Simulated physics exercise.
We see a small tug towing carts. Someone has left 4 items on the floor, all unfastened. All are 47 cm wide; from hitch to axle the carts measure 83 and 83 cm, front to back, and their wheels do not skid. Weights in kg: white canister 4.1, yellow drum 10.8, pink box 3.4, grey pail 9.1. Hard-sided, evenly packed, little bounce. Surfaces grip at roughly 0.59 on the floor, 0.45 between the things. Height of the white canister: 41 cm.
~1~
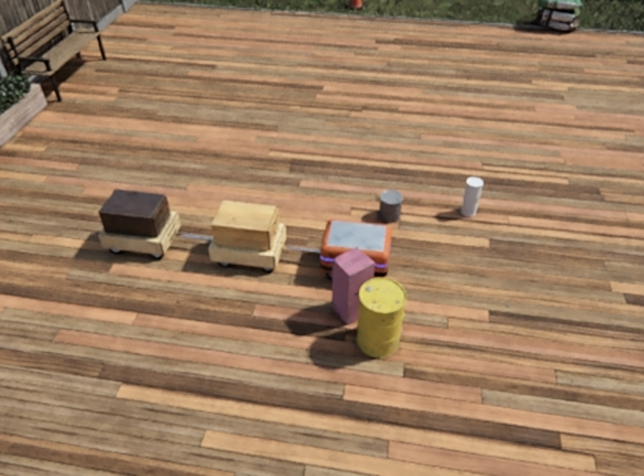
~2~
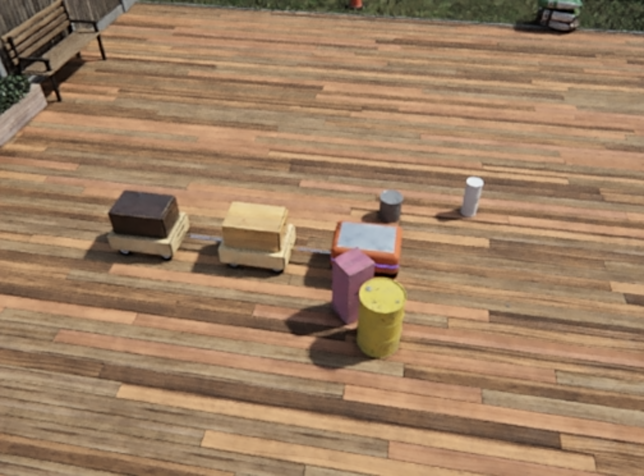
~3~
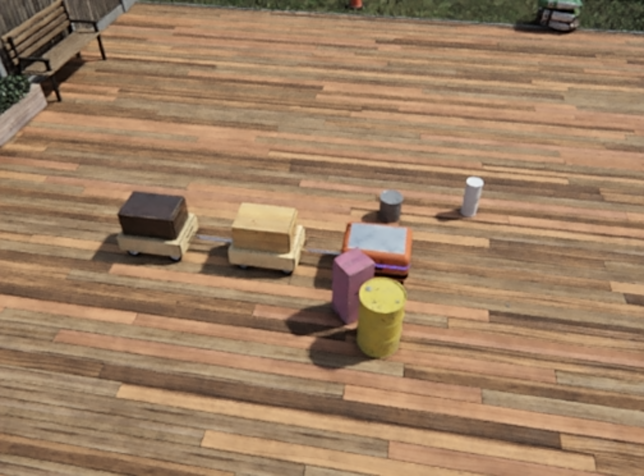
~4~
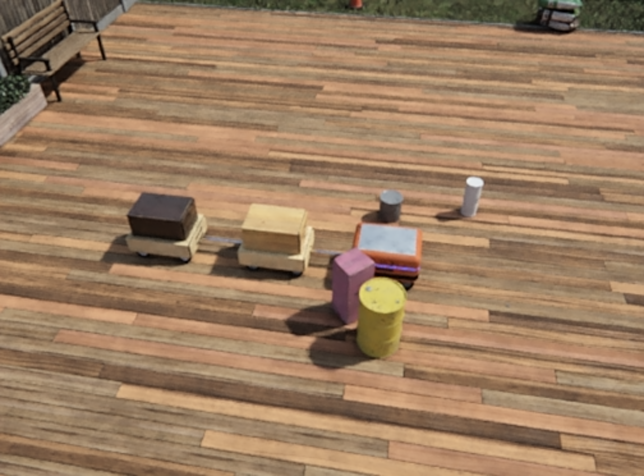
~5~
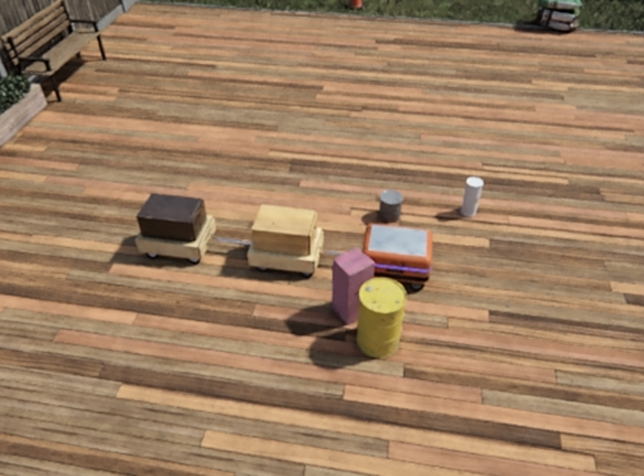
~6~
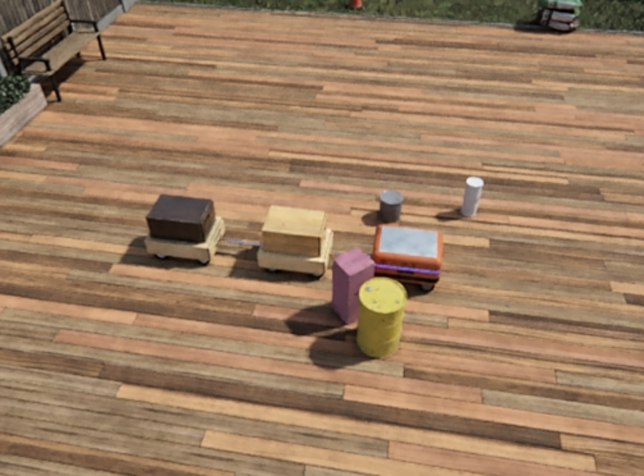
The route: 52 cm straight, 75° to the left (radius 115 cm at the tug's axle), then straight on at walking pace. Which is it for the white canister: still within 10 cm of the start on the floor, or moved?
The white canister gets shifted.
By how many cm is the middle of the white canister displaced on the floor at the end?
About 52 cm.
Then, 1.80 s after the last picture, 143 cm covered.
Then, 4.20 s after the last picture, 270 cm covered; white canister slid 19 cm near (471, 187).
Then, 6.50 s after the last picture, 392 cm covered; white canister slid 37 cm near (472, 177).
At rest, not toppled but over 10 cm from the start, white canister; the other 3 in place, give or take 10 cm. Seen from the same camera at the end, white canister near (469, 169).
